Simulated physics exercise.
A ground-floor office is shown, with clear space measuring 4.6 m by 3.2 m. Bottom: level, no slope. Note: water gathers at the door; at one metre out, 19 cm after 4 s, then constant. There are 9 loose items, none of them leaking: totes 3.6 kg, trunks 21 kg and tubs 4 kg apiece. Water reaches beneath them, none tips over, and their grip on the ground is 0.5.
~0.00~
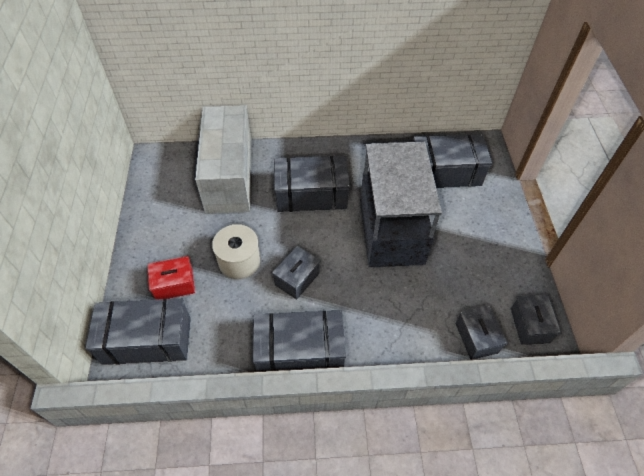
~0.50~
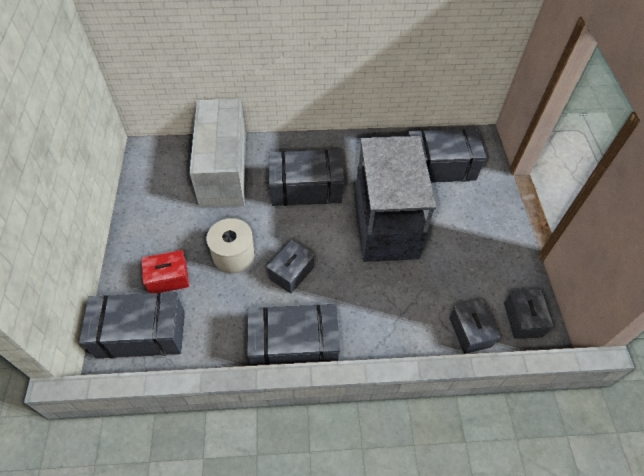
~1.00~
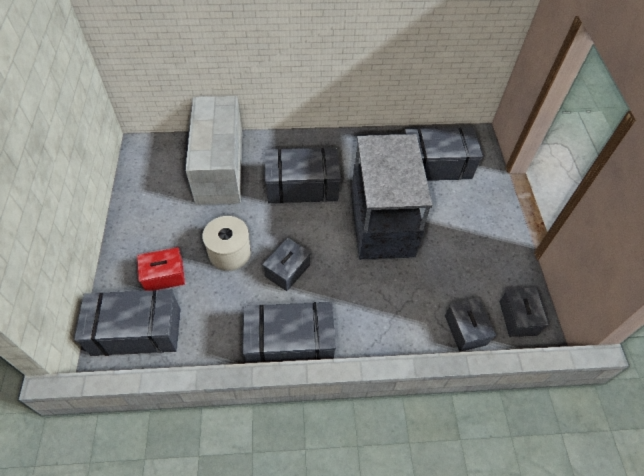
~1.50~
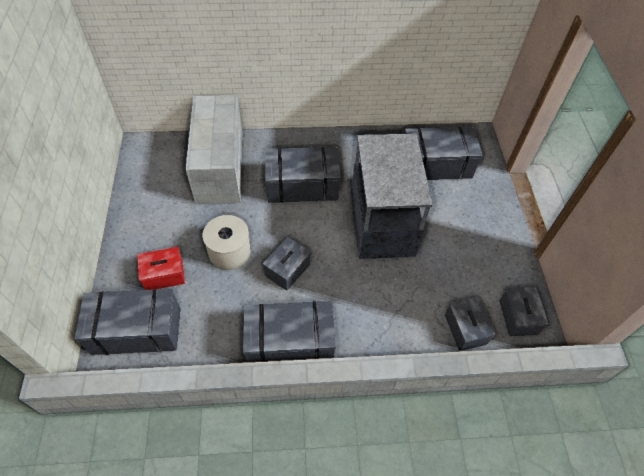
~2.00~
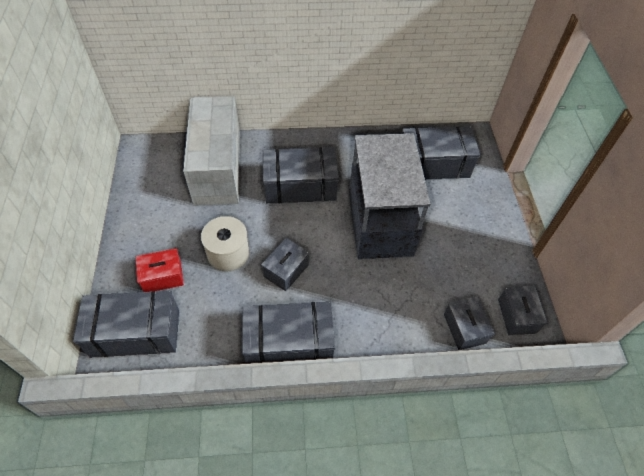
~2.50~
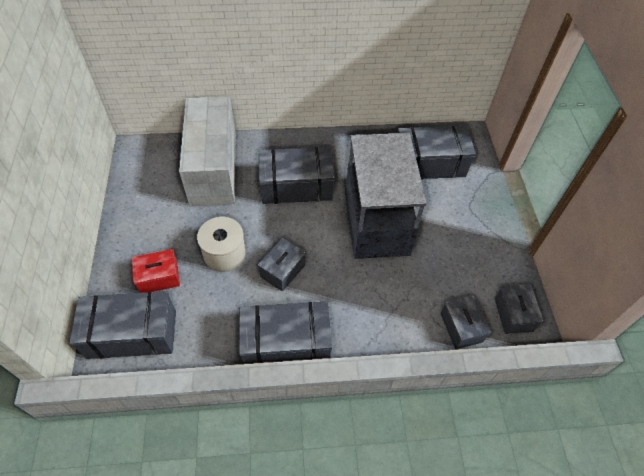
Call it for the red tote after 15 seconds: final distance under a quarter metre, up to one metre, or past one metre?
Past one metre.
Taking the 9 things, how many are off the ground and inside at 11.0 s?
At that moment 8.
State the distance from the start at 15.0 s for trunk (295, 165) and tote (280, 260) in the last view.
50 cm and 120 cm respectively.
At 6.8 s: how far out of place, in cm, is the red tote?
Some 0 cm from the start.
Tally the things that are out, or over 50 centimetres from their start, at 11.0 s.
The number I get is 6.
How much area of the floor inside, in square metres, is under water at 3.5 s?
Roughly 1.5 m2.
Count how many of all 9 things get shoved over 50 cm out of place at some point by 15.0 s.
I count 9 of them.
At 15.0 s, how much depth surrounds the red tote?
Somewhere close to 14 cm.
After 3.5 s the red tote is near (154, 266), 0.0 m from its start, aground; 0 afloat.
After 6.8 s the red tote is near (154, 266), 0.0 m from its start, aground; 2 afloat.
After 11.0 s the red tote is near (117, 209), 0.8 m from its start, afloat; 8 afloat.
After 15.0 s the red tote is near (169, 119), 1.9 m from its start, afloat; 9 afloat.
